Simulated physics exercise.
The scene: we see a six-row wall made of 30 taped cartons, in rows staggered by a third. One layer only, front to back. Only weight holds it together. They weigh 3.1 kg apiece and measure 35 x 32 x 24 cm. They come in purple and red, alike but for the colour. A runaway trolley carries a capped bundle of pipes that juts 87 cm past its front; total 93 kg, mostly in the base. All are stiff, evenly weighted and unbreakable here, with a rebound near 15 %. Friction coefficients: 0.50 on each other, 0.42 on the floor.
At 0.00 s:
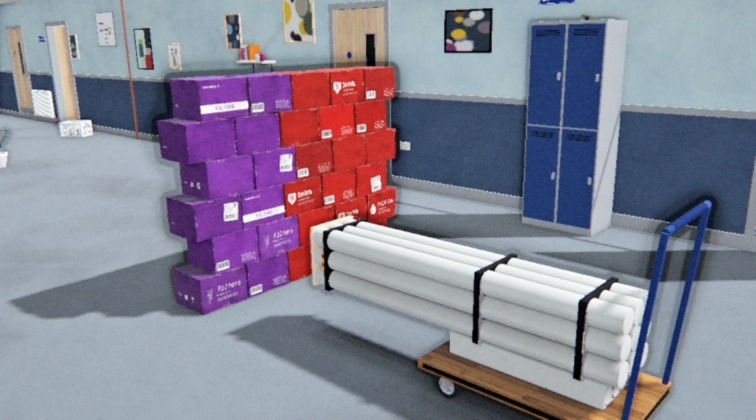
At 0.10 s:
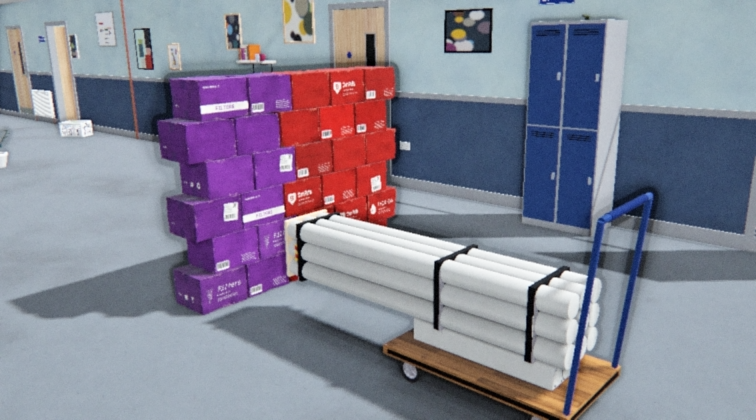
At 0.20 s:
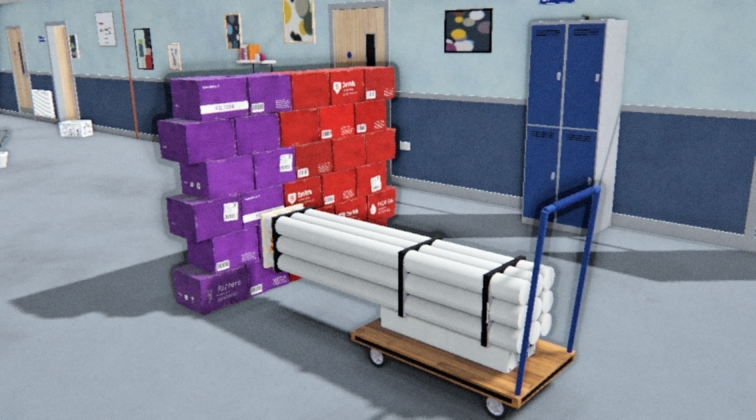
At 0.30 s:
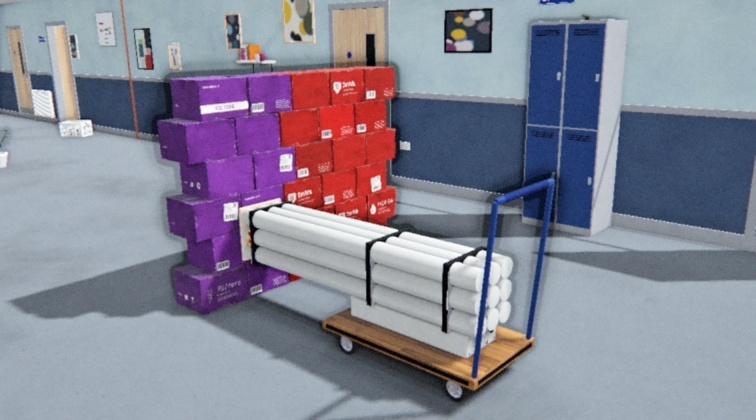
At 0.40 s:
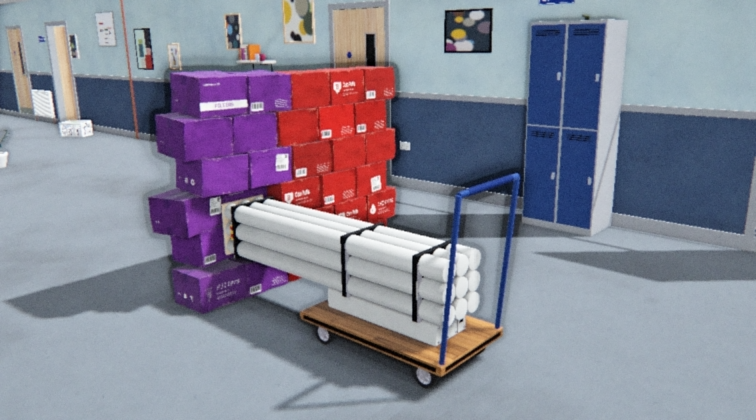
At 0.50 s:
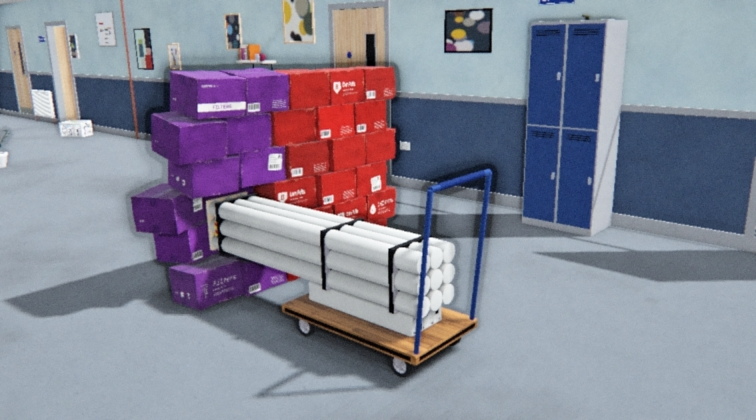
A flatbed trolley loaded with strapped white tubes moving left into a wall of purple and red cartons, shoving purple ones out of line.
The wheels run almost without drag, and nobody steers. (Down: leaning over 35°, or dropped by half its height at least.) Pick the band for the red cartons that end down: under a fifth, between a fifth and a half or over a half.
Fewer than one in five of them.
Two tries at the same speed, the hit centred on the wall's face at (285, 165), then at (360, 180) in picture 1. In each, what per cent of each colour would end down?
Purple 70 then 0, red 20 then 60 per cent.
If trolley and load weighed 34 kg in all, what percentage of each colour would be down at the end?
In that case purple 0, red 0 per cent.
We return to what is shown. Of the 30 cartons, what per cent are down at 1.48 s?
25 per cent by then.
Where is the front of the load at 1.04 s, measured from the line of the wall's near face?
About 100 cm past it.
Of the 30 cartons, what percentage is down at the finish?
Near 25 per cent.
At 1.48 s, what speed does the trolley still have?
About 0.5 m/s.
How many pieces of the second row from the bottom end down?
The count is 1.
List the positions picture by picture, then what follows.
In the first picture (places mark the middle of the side facing us), load (318, 248) 71 cm short of the wall; top red carton (381, 84); top purple carton (271, 94); nothing disturbed.
In the second picture, load (292, 240) 48 cm short of the wall; top red carton (381, 84).
In the third picture, load (268, 233) 26 cm short of the wall; top red carton (381, 84).
In the fourth picture, load (245, 226) 34 mm short of the wall; top red carton (381, 84).
In the fifth picture, load (228, 221) 15 cm into the wall's line; top red carton (381, 84); top purple carton (271, 94) leaning 3°; steepest lean 4°, the carton at (226, 176); 10 disturbed, none down.
In the sixth picture, load (212, 217) 31 cm into the wall's line; top red carton (381, 84); top purple carton (269, 95) leaning 7°; steepest lean 10°, the carton at (204, 143); 15 disturbed, none down.
After 0.70 s, load 60 cm past the wall's line, still rolling; none of the 18 red cartons down (2 of 30 in all colours); top red carton unmoved; top purple carton leaning 6°.
After 1.04 s, load 1.01 m past the wall's line, still rolling; none of the 18 red cartons down (6 of 30 in all colours); top red carton unmoved; top purple carton leaning 15°.
After 1.48 s, load 1.26 m past the wall's line, still rolling; none of the 18 red cartons down (8 of 30 in all colours); top red carton unmoved; top purple carton on its side.
At rest (2.9 s), load 1.26 m past the wall's line, stopped; none of the 18 red cartons down (8 of 30 in all colours); top red carton unmoved; top purple carton on its side. That is 0 per cent. As the last picture would show them, middles, top red carton near (367, 83), top purple carton near (161, 289).
